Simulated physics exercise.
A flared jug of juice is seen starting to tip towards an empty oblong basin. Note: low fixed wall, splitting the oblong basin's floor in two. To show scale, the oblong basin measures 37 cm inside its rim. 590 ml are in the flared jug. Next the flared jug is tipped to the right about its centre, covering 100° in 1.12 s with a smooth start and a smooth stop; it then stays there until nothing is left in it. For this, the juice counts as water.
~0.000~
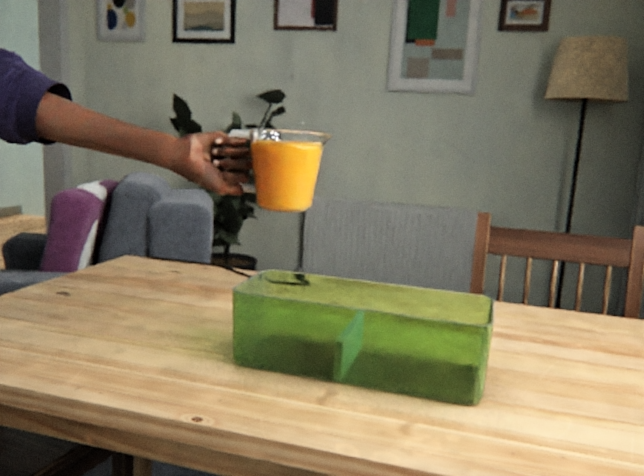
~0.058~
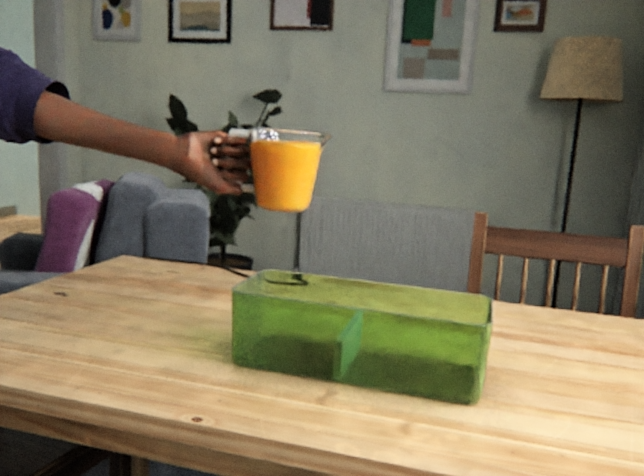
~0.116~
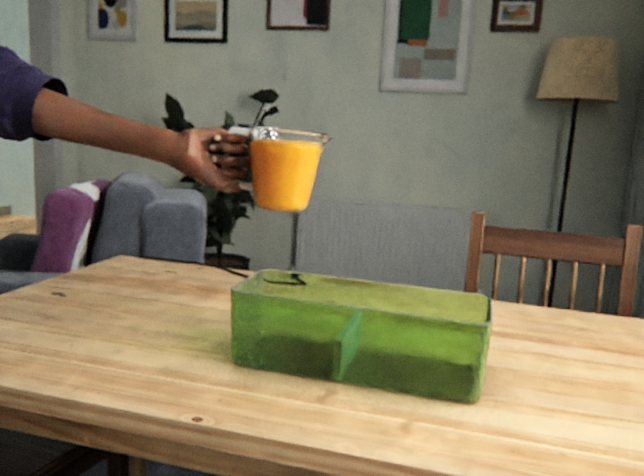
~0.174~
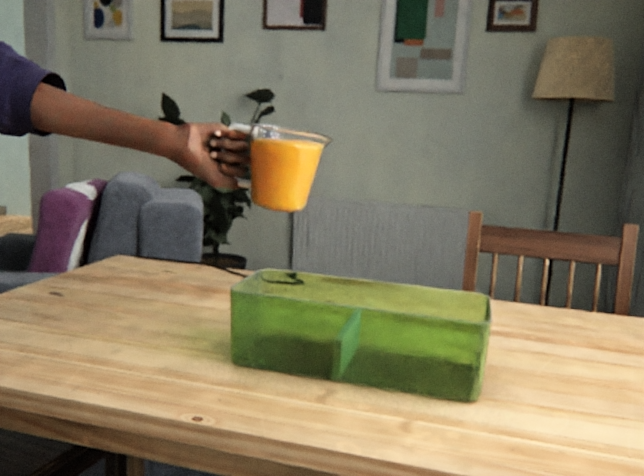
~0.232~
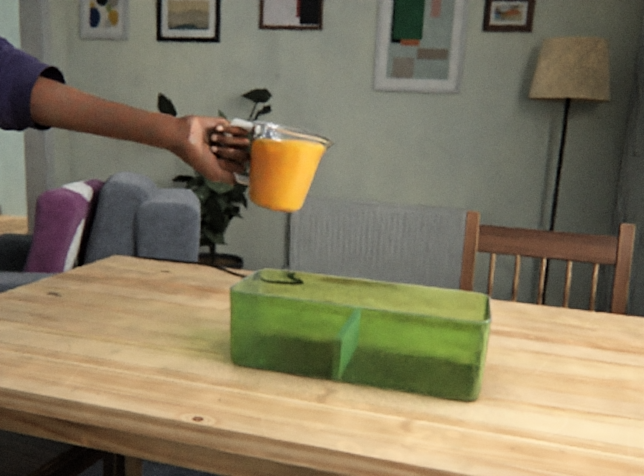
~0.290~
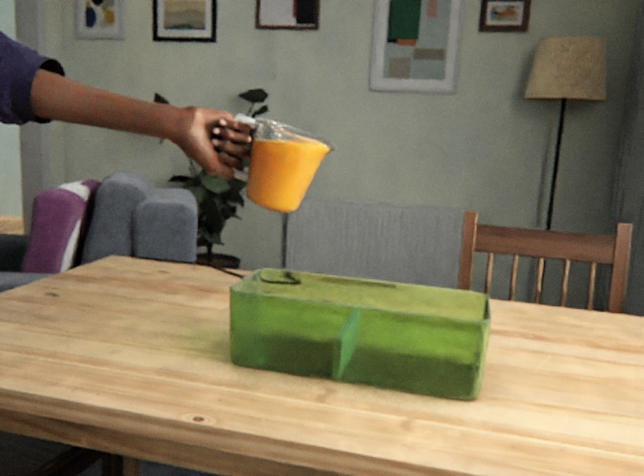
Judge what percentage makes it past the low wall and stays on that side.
Some 88 per cent makes it over and stays.
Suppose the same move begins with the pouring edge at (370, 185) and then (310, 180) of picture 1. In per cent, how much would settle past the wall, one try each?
Around 100 per cent first, around 15 per cent next.
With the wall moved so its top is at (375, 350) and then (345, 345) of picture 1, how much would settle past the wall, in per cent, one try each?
It comes to 50 per cent, and then 90 per cent.
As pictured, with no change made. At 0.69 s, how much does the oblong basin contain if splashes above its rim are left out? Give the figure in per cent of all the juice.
I'd estimate some 7 percent of the liquid.
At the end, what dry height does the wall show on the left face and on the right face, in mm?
Noted: Left near 56 mm, right near 40 mm.
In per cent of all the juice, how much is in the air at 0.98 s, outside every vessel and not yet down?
It comes to some 22 percent of the total.
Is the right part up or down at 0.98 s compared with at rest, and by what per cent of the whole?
I'd say it grows by some 30.
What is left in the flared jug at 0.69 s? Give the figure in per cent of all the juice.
70 %.
Then, 0.69 s in, the tilt is 68° and 71 per cent is still to pour, 0 is left of the wall and 7 right of it.
Then, 0.98 s in, the tilt is 96° and 19 per cent is still to pour, 1 is left of the wall and 57 right of it.
Then, 1.29 s in, the tilt is 100° and 1 per cent is still to pour, 8 is left of the wall and 87 right of it.
Then, 1.62 s in, the tilt is 100° and 0 per cent is still to pour, 11 is left of the wall and 88 right of it.
Finally, 11 per cent lies left of the wall, 88 right of it and 1 outside.
